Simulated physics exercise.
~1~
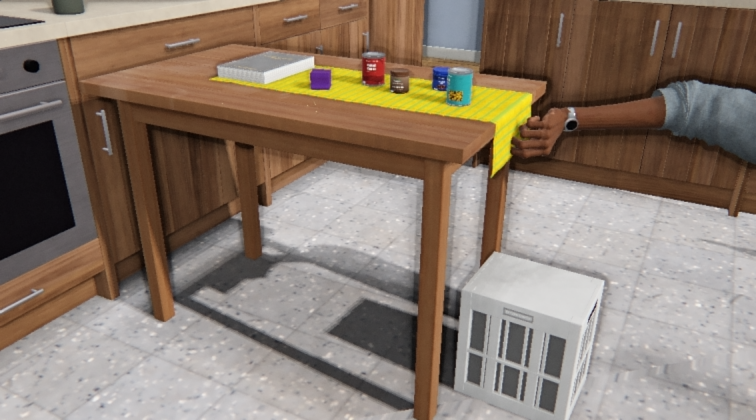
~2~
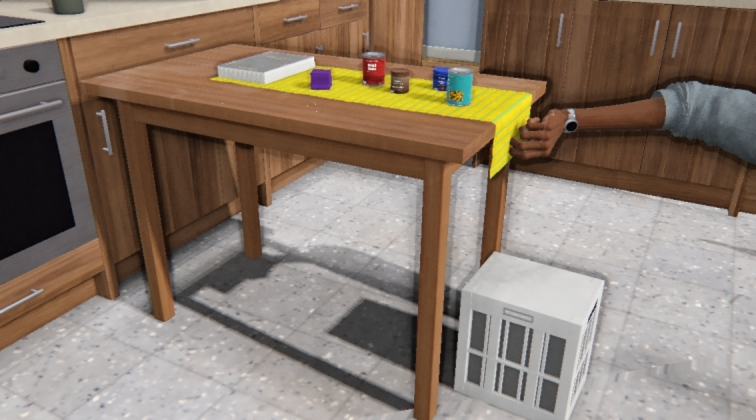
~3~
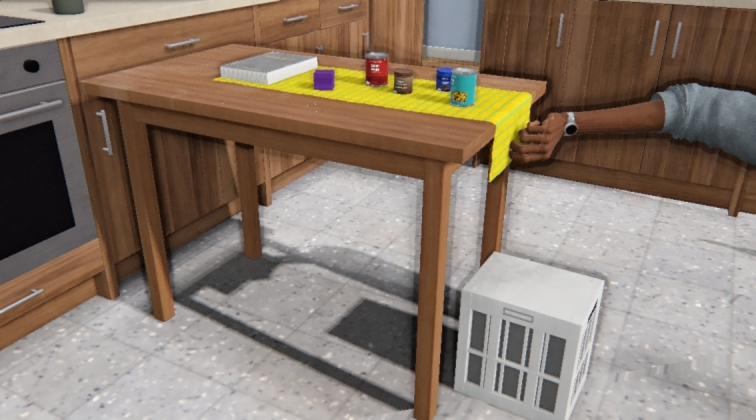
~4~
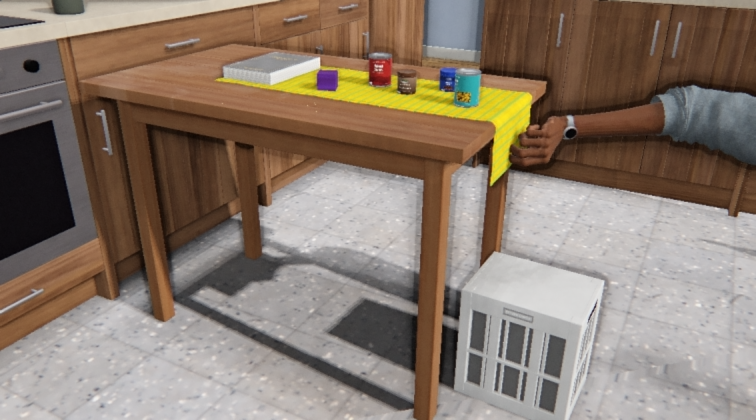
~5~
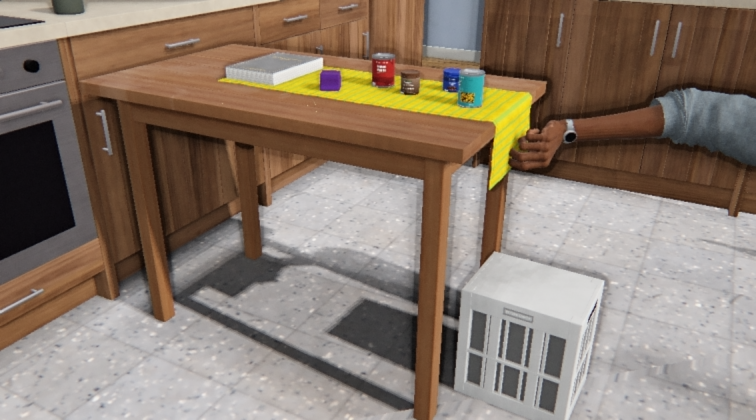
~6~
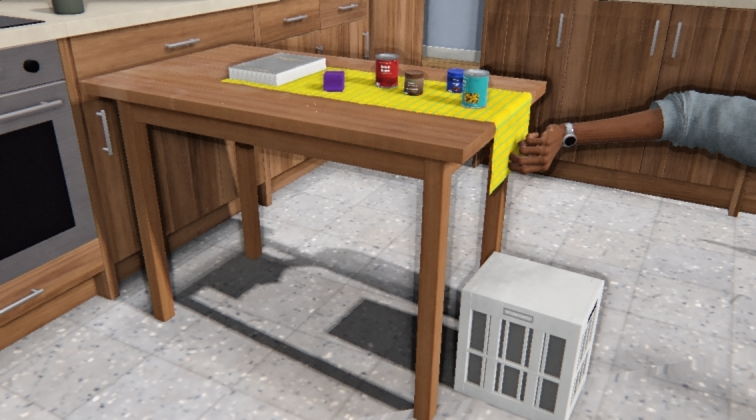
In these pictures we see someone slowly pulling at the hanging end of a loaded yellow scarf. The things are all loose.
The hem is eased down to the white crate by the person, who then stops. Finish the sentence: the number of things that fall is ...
The number of things that fall is three.
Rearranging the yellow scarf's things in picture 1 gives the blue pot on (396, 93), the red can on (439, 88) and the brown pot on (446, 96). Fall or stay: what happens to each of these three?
Outcome: The blue pot is gone, the red can is gone, the brown pot is gone.
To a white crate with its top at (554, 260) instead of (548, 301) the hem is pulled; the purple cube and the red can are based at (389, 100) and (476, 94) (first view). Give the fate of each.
In the end the purple cube rides it out; meanwhile the red can gets dislodged.
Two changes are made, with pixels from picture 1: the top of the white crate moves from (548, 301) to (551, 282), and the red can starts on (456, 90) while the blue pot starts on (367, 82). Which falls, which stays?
In the end the red can is no longer on top and the blue pot is still on top.
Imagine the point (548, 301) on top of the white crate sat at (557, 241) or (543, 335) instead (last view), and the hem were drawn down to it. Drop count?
Respectively 1 and 4.
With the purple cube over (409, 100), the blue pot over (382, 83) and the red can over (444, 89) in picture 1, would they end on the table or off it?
The purple cube would end up off, the blue pot would stay in place, the red can would end up off.
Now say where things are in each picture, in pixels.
The first picture shows hem (491, 177); turquoise can (460, 70); blue pot (443, 69); brown pot (400, 70); red can (374, 54); purple cube (321, 71); top of the crate (548, 301).
The second picture shows hem (490, 178); turquoise can (461, 70).
The third picture shows hem (489, 181); blue pot (447, 70).
The fourth picture shows hem (490, 186); brown pot (407, 71); top of the crate (548, 301).
The fifth picture shows hem (489, 189); red can (384, 56).
The sixth picture shows hem (490, 194); turquoise can (477, 72); blue pot (458, 71); brown pot (414, 72); red can (387, 56); purple cube (334, 72).
Soon after, hem near (504, 234); turquoise can gone.
Then, hem on the crate; turquoise can, blue pot and brown pot gone.
At rest, hem on the crate; turquoise can, blue pot and brown pot gone. The count of fallen things is three.
